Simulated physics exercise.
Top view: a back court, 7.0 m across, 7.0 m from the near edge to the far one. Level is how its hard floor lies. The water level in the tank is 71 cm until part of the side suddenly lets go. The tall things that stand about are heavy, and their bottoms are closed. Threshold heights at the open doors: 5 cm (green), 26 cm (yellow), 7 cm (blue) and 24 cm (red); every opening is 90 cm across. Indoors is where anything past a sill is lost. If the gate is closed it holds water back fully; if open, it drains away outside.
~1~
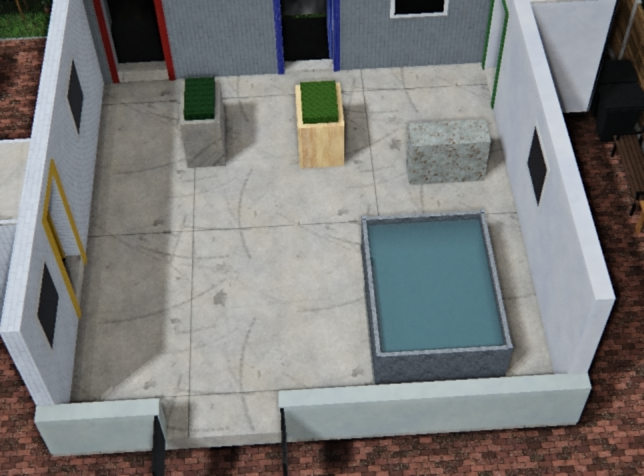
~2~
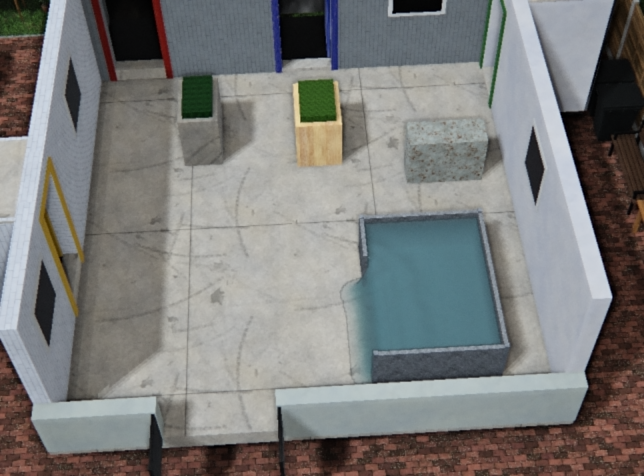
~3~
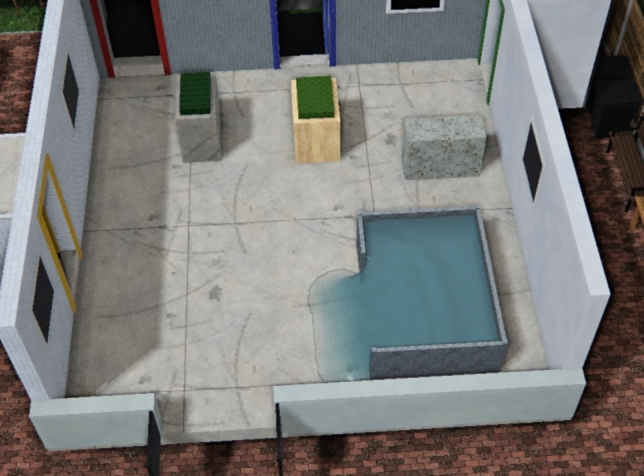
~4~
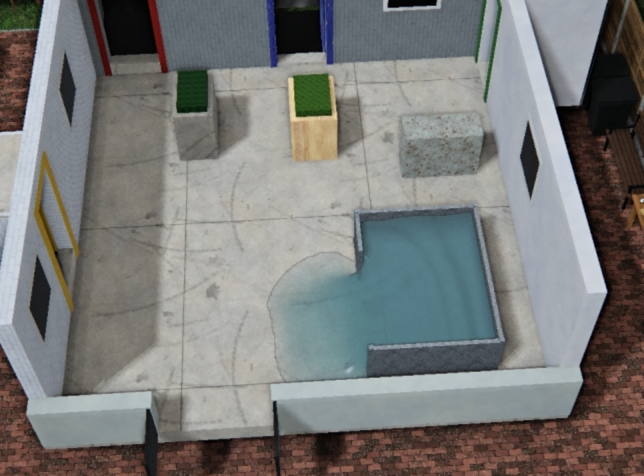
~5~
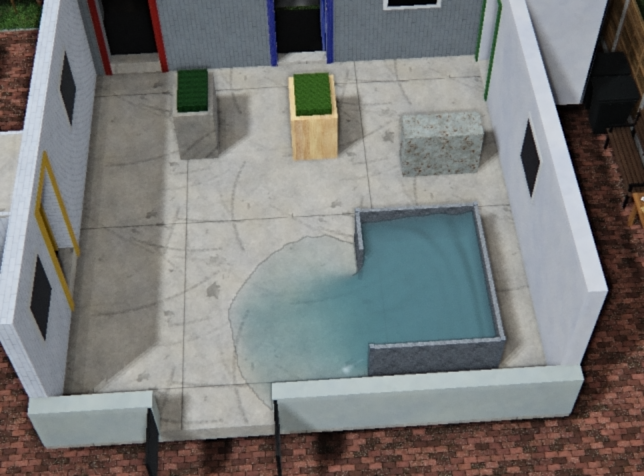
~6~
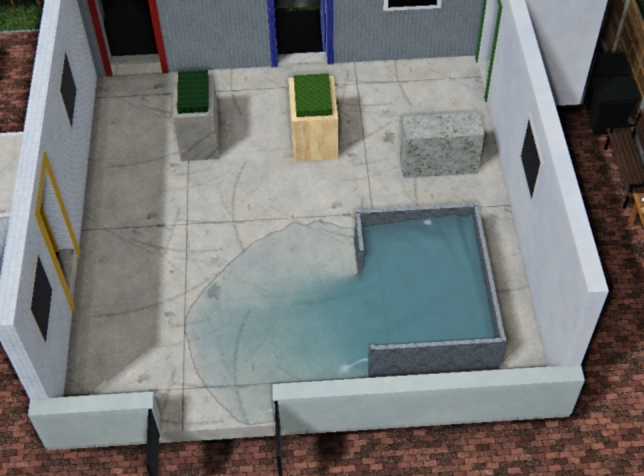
Water in a raised square tank pours out through an opening in its left side and spreads leftward in a widening, rounded sheet across the pale paved court, passing in front of two grass-topped blocks and a stone block.
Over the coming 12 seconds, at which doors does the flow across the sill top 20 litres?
My prediction: The green door lets the inflow top the limit; the yellow door holds the inflow within the limit; the blue door holds the inflow within the limit; the red door holds the inflow within the limit.
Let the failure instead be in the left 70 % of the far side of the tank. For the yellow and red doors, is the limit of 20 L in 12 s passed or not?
Well, against that limit, at yellow it's within bounds, and at red it's within bounds.
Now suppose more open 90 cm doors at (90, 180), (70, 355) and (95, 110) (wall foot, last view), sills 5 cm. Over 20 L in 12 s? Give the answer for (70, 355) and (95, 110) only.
The first doorway goes beyond and the second goes beyond.
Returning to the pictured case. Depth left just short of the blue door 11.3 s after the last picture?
Roughly 5.0 cm deep.
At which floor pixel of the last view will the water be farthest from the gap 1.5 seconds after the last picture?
Somewhere near pixel (85, 196).
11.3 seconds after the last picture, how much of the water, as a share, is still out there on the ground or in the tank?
Some 78 in a hundred.
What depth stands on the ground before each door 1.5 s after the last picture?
Depth readings (cm): Green = 0; yellow = 27; blue = 0; red = 0.
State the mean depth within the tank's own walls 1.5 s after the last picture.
About 28 centimetres on average.
Then, 0.7 s after the last picture water covers 35 % of the floor and is deepest (34 cm) near (365, 359); green door not reached, yellow door 6 cm at the sill, 0 L in, blue door not reached, red door not reached.
Then, 1.5 s after the last picture water covers 40 % of the floor and is deepest (46 cm) near (62, 423); green door not reached, yellow door 27 cm at the sill, 0 L in, blue door not reached, red door not reached.
Then, 2.8 s after the last picture water covers 45 % of the floor and is deepest (26 cm) near (62, 423); green door not reached, yellow door 19 cm at the sill, 0 L in, blue door not reached, red door not reached.
Then, 6.3 s after the last picture water covers 75 % of the floor and is deepest (18 cm) near (91, 140); green door not reached, yellow door 9 cm at the sill, 1 L in, blue door 4 cm at the sill, 0 L in, red door 16 cm at the sill, 1 L in.
Then, 11.3 s after the last picture water covers 95 % of the floor and is deepest (10 cm) near (472, 104); green door 10 cm at the sill, 68 L in, yellow door 6 cm at the sill, 1 L in, blue door 5 cm at the sill, 0 L in, red door 7 cm at the sill, 1 L in.
